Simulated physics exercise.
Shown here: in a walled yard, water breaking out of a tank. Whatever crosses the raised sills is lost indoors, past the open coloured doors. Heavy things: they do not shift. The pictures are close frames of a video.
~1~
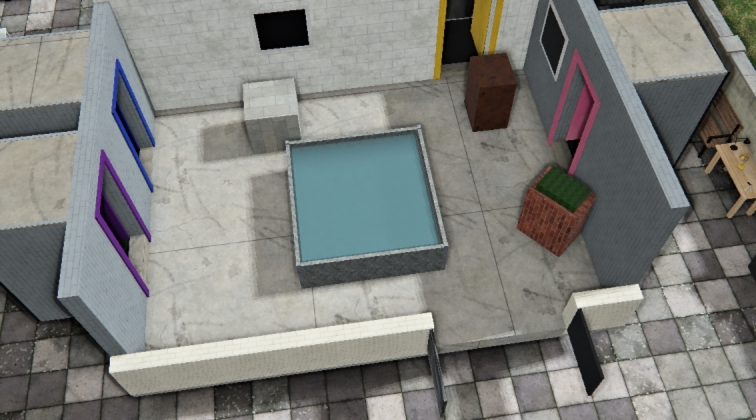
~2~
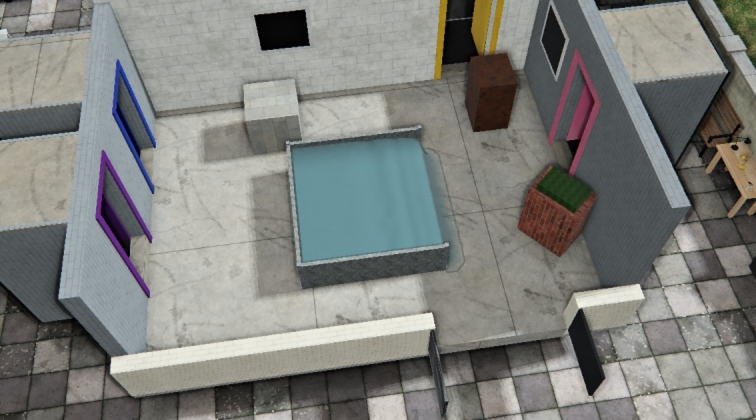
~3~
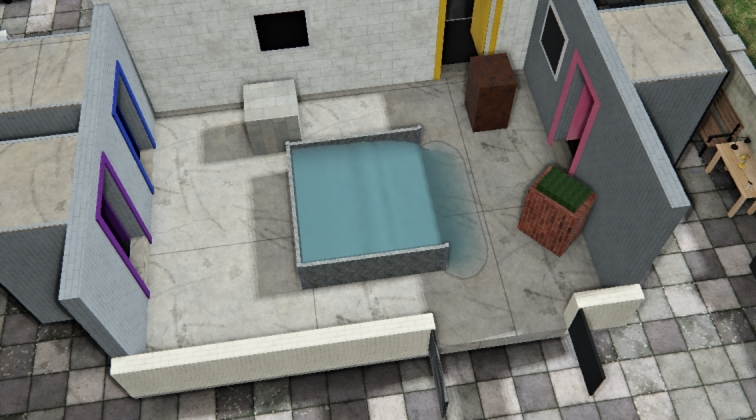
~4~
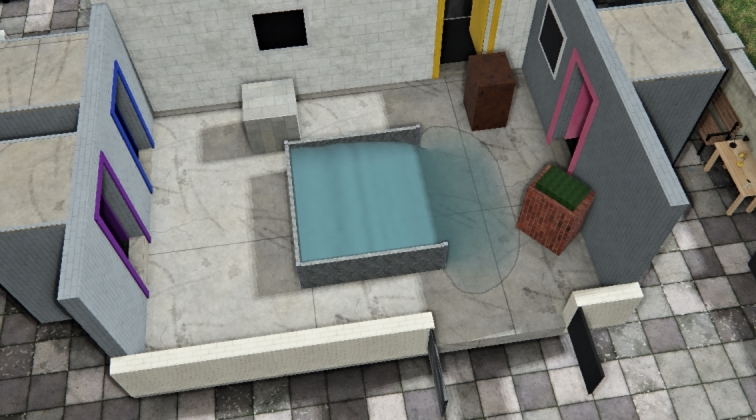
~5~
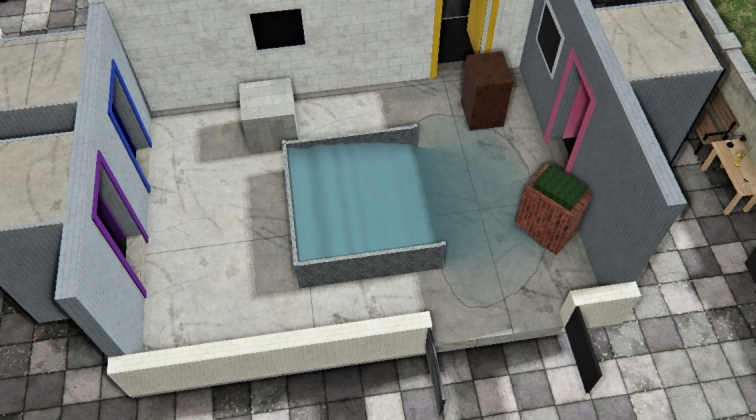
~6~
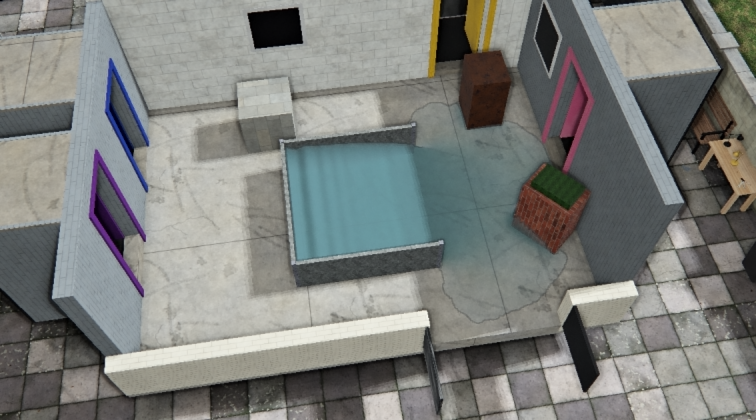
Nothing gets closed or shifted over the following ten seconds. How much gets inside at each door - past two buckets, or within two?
The yellow door past two, the pink door past two, the purple door within two, the blue door past two.
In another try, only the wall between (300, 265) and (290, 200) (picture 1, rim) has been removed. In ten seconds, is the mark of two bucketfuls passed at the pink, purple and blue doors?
Going through them, the pink one falls below the cutoff, the purple one clears the cutoff, the blue one clears the cutoff.
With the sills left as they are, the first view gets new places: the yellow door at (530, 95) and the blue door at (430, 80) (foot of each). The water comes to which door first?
It would be the pink door, I think.
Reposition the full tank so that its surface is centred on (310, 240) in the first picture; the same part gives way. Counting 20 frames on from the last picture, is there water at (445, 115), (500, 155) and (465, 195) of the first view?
One after the other: Reached, reached, reached.
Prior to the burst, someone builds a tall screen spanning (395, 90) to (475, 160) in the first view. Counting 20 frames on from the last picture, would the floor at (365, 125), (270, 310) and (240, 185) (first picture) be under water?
Taking the three spots in turn, they are inundated, unwetted and unwetted.
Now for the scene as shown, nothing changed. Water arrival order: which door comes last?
My answer: The one in purple.
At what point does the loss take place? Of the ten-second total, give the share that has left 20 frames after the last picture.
Close to 50 per cent, I'd say.
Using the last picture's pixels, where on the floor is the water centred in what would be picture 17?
Estimate: (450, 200).
A moment on, water covers 30 % of the floor; the yellow door wet at the sill, nothing in, the pink door far over two buckets in, the purple door not reached, the blue door not reached.
Next, water covers 35 % of the floor; the yellow door wet at the sill, nothing in, the pink door far over two buckets in, the purple door not reached, the blue door not reached.
Then, water covers 45 % of the floor; the yellow door over two buckets in, the pink door far over two buckets in, the purple door not reached, the blue door not reached.
Later, water covers 70 % of the floor; the yellow door over two buckets in, the pink door far over two buckets in, the purple door not reached, the blue door wet at the sill, nothing in.
In the end, water covers 85 % of the floor; the yellow door over two buckets in, the pink door far over two buckets in, the purple door wet at the sill, nothing in, the blue door over two buckets in.
